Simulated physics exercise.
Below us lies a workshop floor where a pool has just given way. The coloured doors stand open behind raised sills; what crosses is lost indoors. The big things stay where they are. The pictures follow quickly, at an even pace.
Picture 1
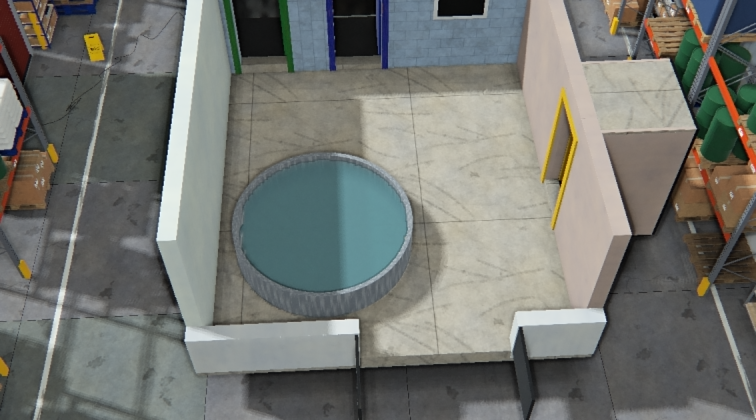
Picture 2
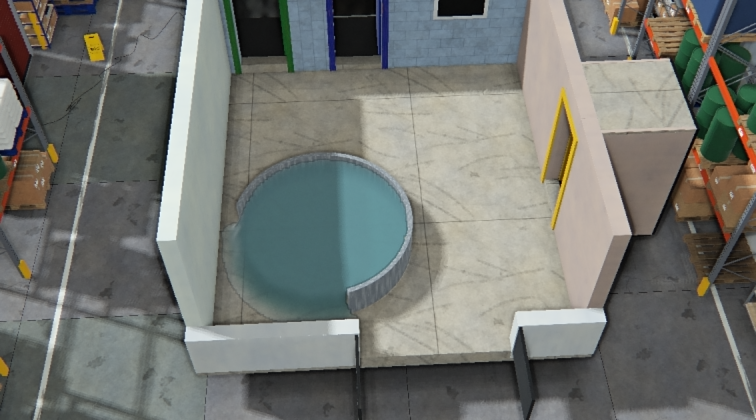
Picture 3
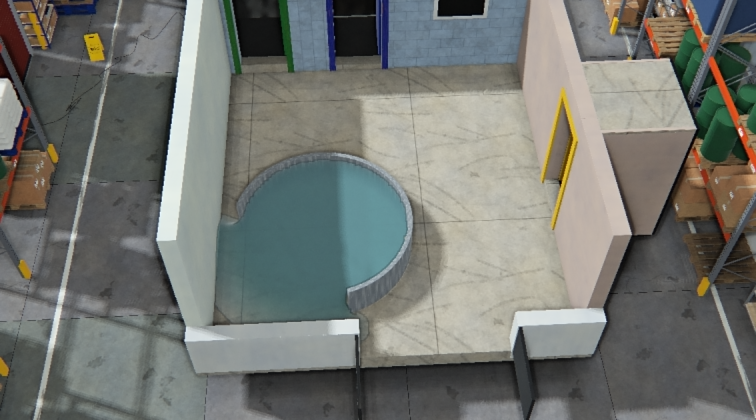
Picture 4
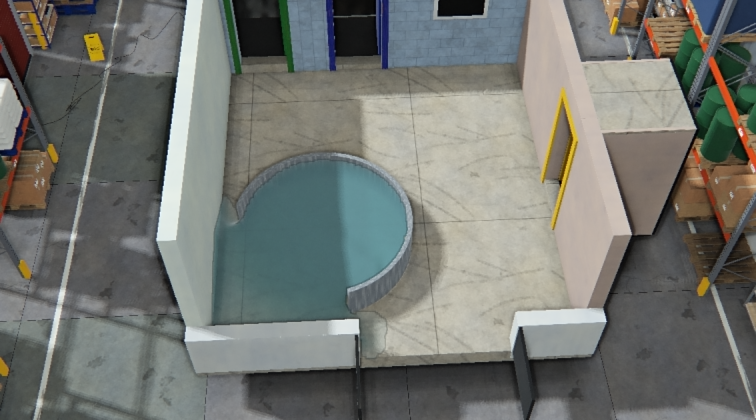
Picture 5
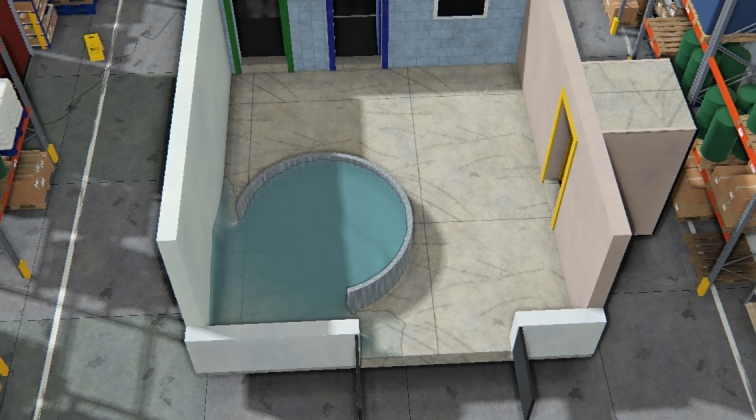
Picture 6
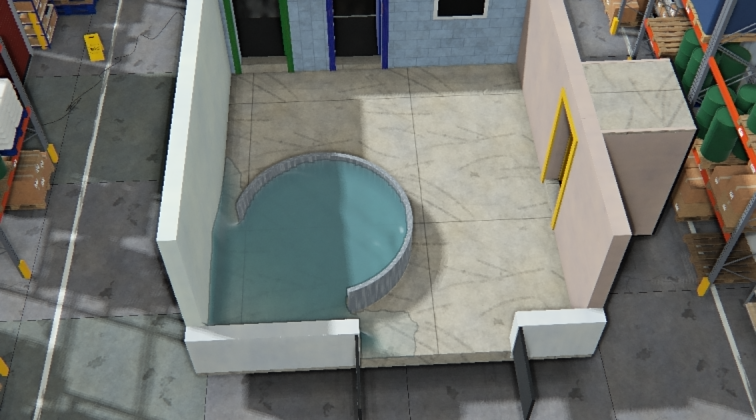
The clip opens on still water in a round, grey-walled pool on a workshop floor, with coloured doors behind. The pool's lower-left side gives way and water pours out to the pale left and front walls. It then creeps along the left wall and slightly past the front wall's inner end.
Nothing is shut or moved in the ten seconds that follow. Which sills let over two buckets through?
One by one: The blue door admits no more than that; the yellow door admits no more than that; the green door admits no more than that.
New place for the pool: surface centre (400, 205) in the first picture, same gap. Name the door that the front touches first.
First comes the door marked green.
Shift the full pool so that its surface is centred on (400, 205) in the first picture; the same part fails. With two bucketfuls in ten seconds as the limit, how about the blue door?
Then: The blue door keeps below it.
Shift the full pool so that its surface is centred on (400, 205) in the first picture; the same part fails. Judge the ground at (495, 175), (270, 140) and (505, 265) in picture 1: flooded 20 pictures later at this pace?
In that order: Not flooded, awash, clear.
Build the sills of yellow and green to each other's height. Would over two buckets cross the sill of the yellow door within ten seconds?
Then: The yellow one stays under.
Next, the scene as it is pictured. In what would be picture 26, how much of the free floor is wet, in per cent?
I make it 55 per cent.
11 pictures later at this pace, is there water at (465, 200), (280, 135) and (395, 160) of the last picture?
As listed: Clear, awash, free of water.
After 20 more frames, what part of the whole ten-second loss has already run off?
I make it 35 per cent.
A moment on, water covers 25 % of the floor; the blue door not reached, the yellow door not reached, the green door not reached.
Next, water covers 40 % of the floor; the blue door not reached, the yellow door not reached, the green door wet at the sill, nothing in.
Then, water covers 55 % of the floor; the blue door wet at the sill, nothing in, the yellow door wet at the sill, nothing in, the green door wet at the sill, nothing in.
Later, water covers 85 % of the floor; the blue door wet at the sill, nothing in, the yellow door wet at the sill, nothing in, the green door under two buckets in.
In the end, water covers 95 % of the floor; the blue door wet at the sill, nothing in, the yellow door wet at the sill, nothing in, the green door under two buckets in.
